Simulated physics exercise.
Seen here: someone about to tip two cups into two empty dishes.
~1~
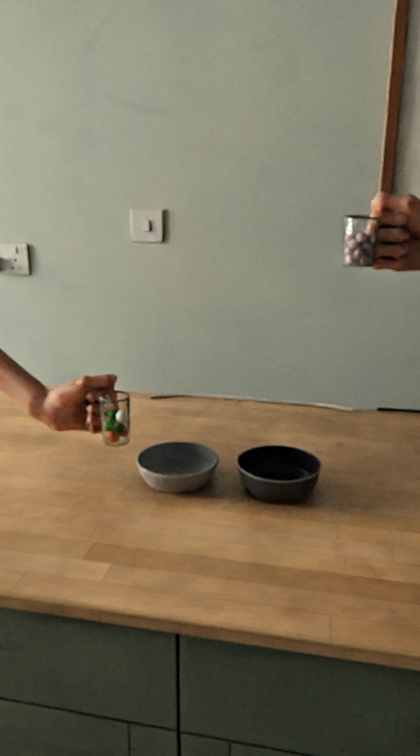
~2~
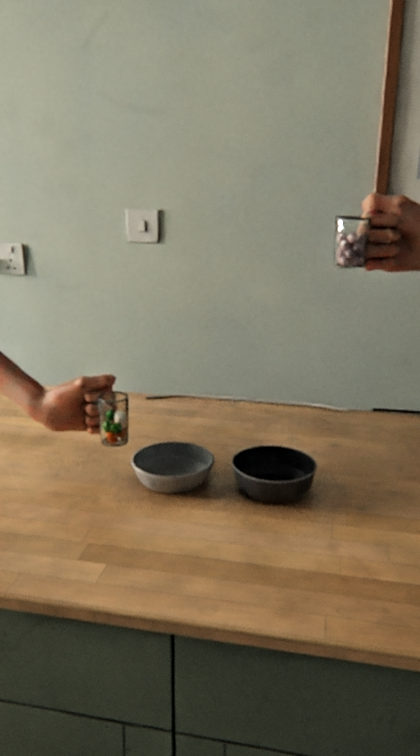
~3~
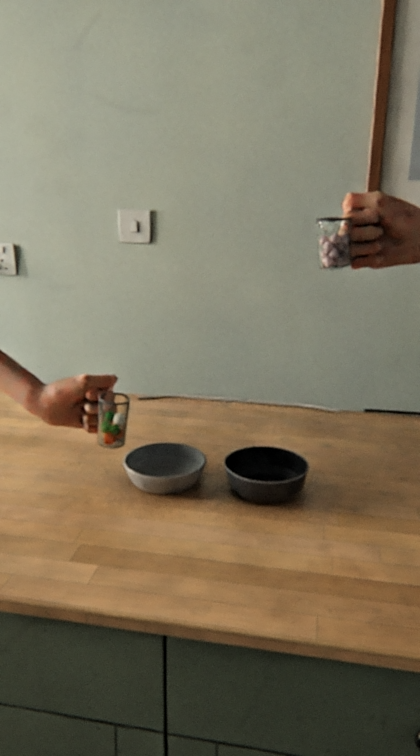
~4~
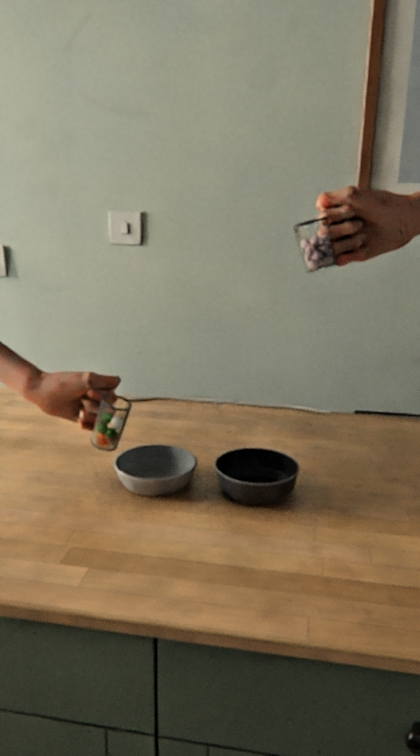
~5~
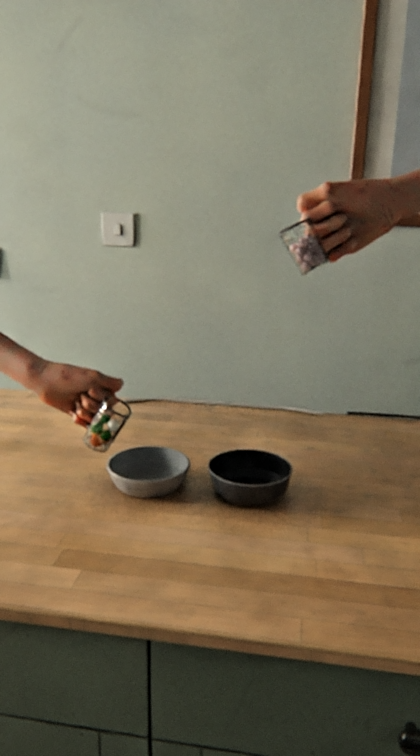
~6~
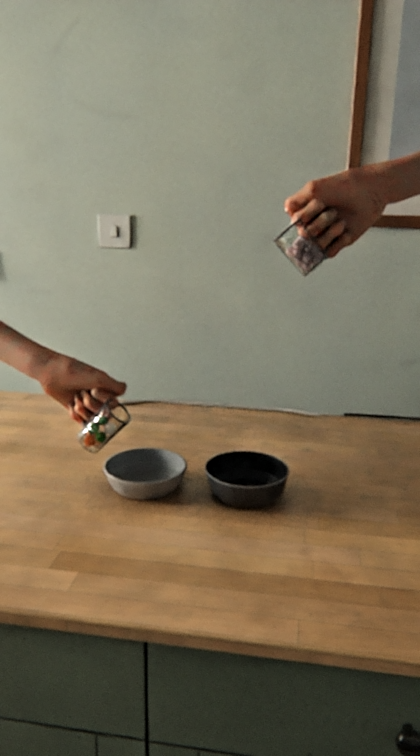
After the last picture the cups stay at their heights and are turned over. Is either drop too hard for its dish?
Outcome: No pieces escape on the left and pieces escape on the right.
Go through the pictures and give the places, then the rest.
Left dish at (167, 478), empty; left cup at (116, 419), holding glass marbles, just above its dish; right dish at (274, 484), empty; right cup at (360, 242), holding sugar pearls, high above its dish, in the first frame.
Left cup at (114, 419), upright; right cup at (352, 242), upright, in the second frame.
Left cup at (113, 421), tipped 6°; right cup at (335, 243), tipped 6°, in the third frame.
Left cup at (110, 423), tipped 18°; right cup at (316, 245), tipped 18°, in the fourth frame.
Left cup at (107, 425), tipped 30°; right cup at (305, 247), tipped 30°, in the fifth frame.
Left dish at (135, 485); left cup at (103, 427), tipped 42°; right dish at (242, 489); right cup at (301, 248), tipped 42°, in the sixth frame.
Then, 0.49 s past the last view, left, all still in the cup; right, all still in the cup.
Then, 0.91 s past the last view, left, about two thirds still in the cup, a small part in the dish, a small part in the air; right, about two thirds still in the cup, about a third in the air.
Then, 1.28 s past the last view, left, all in the dish; right, most in the dish, a small part outside the dish, a small part in the air.
Finally, left, all in the dish, none outside the dish; right, about two thirds in the dish, about a third outside the dish.
